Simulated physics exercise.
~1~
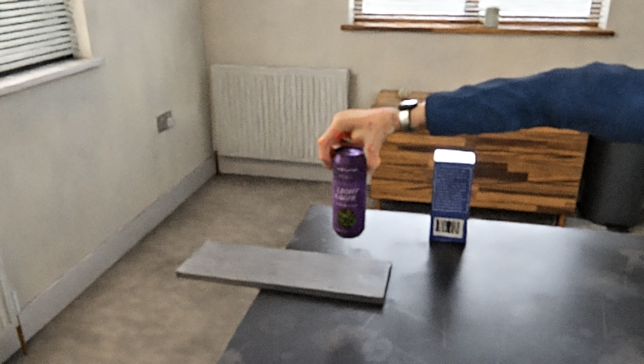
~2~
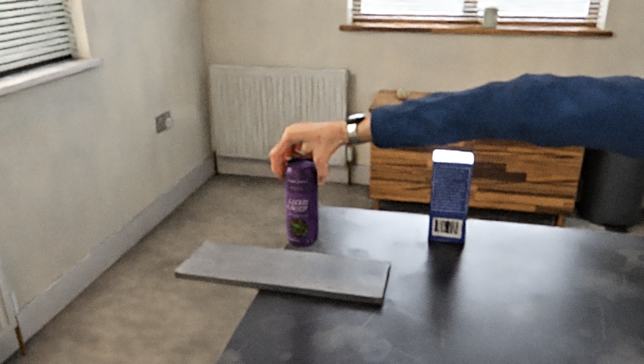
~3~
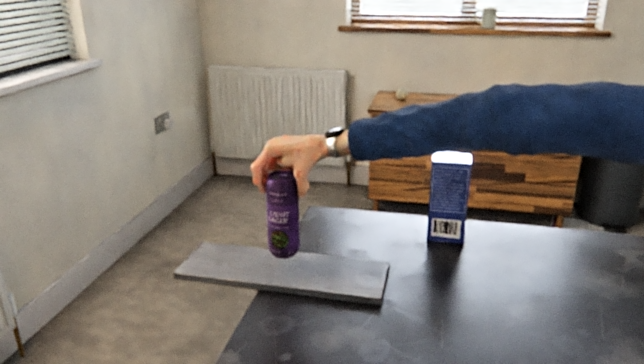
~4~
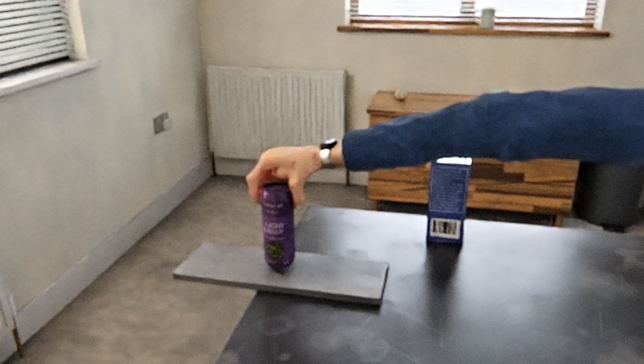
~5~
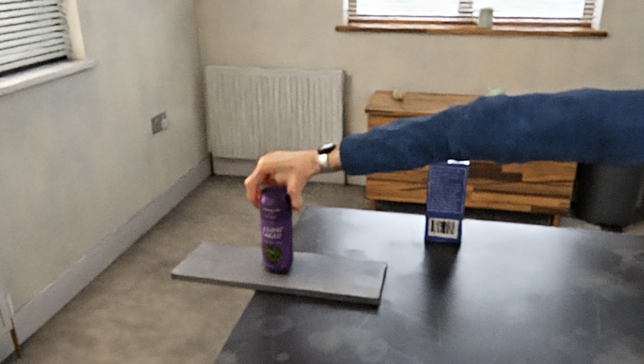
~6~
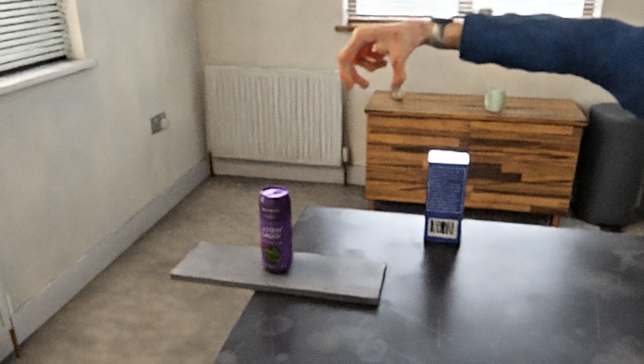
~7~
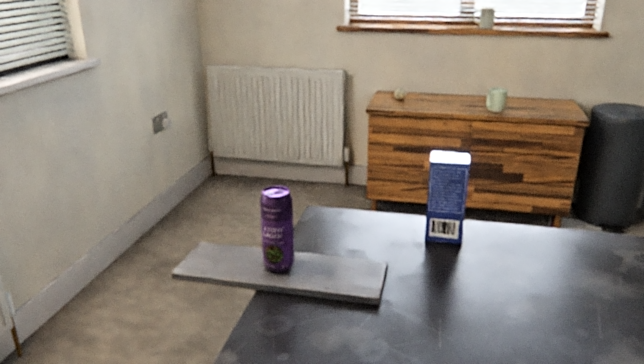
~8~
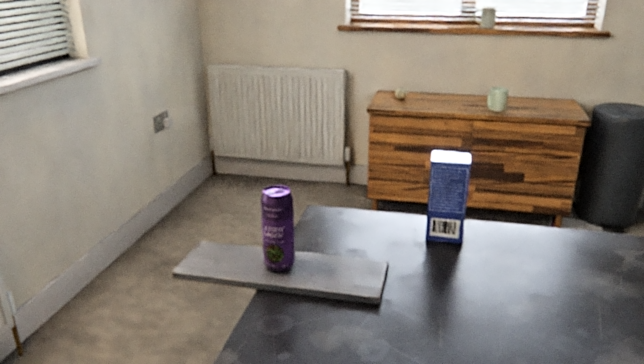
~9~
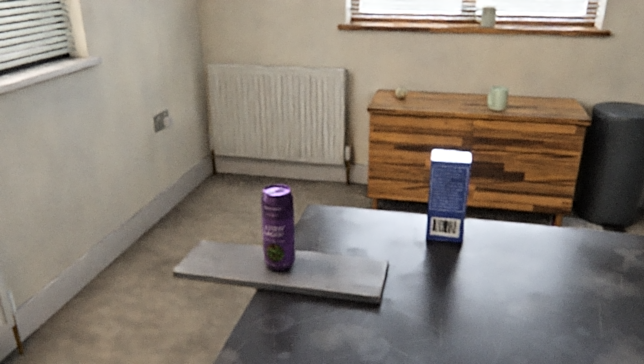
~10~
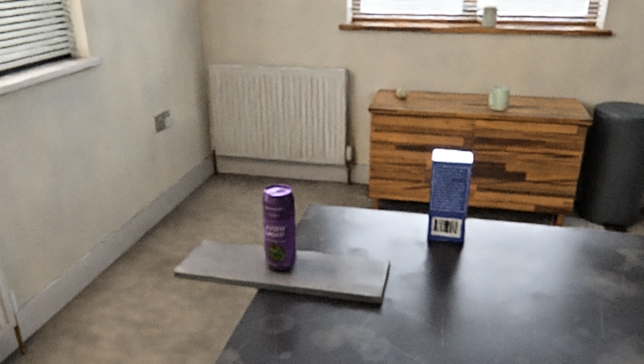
A hand in a blue sleeve carried a purple can left and lowered it upright onto a grey board jutting over a dark table's edge, near a blue carton, then let go and withdrew, and the can and board stayed put.
